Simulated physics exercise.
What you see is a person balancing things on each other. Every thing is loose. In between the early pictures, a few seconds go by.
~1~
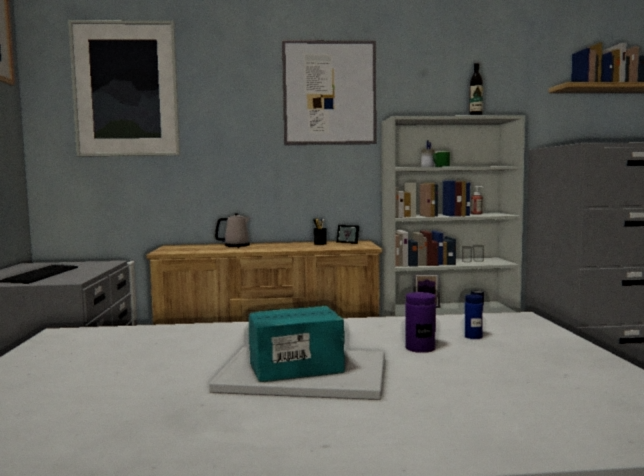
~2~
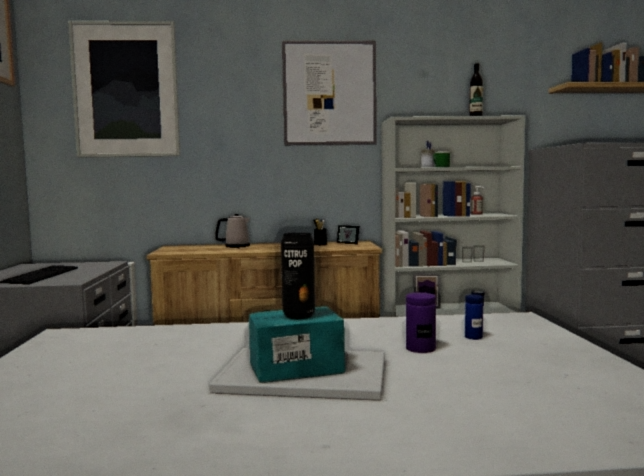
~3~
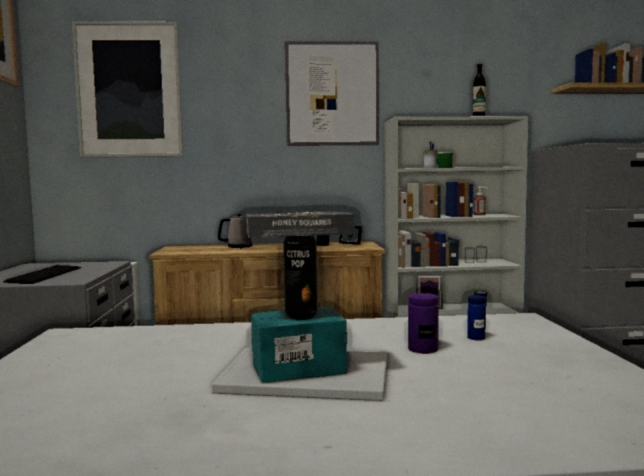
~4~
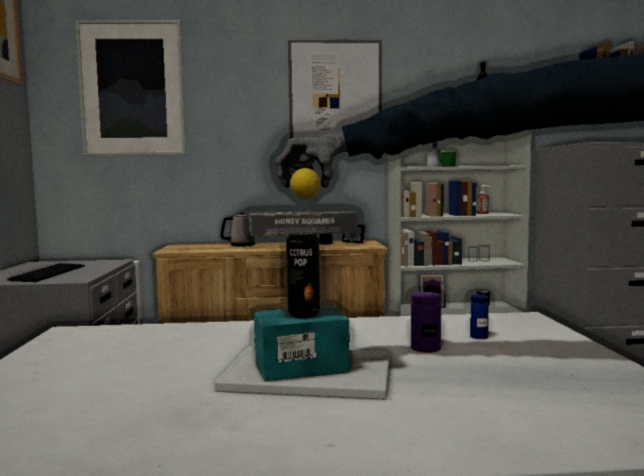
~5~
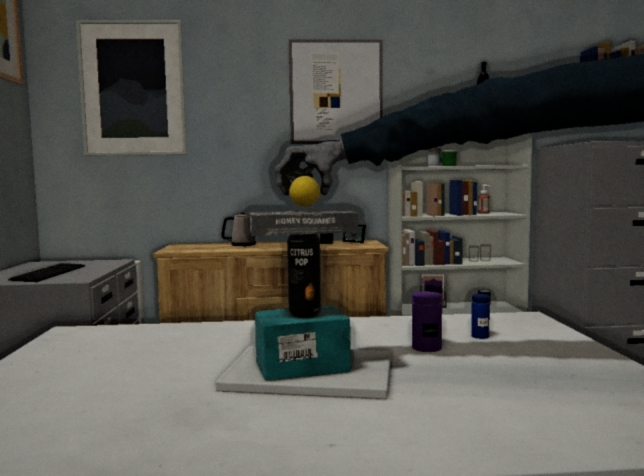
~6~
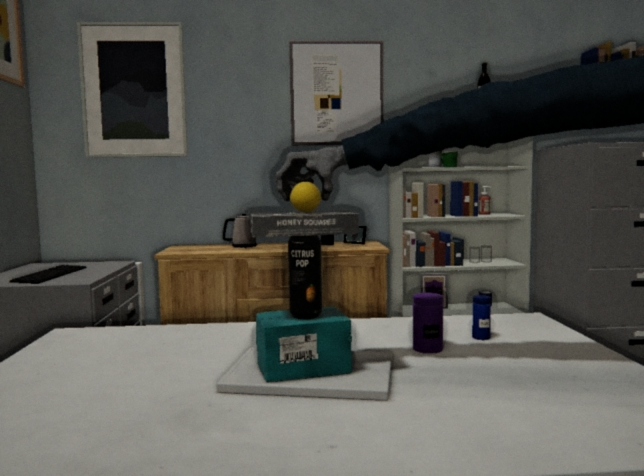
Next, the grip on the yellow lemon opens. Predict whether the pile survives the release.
Honestly, the pile stays standing just fine.
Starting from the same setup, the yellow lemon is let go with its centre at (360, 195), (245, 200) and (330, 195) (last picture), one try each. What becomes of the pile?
In order, the pile tumbles down, then tumbles down, and lastly stands firm.
Then, 0.20 s after the last picture, nothing has stirred.
Then, 0.50 s after the last picture, yellow lemon resting near (306, 198).
At rest, all 7 in place. Seen from the same camera at the end, yellow lemon near (306, 198). The pile stays up.
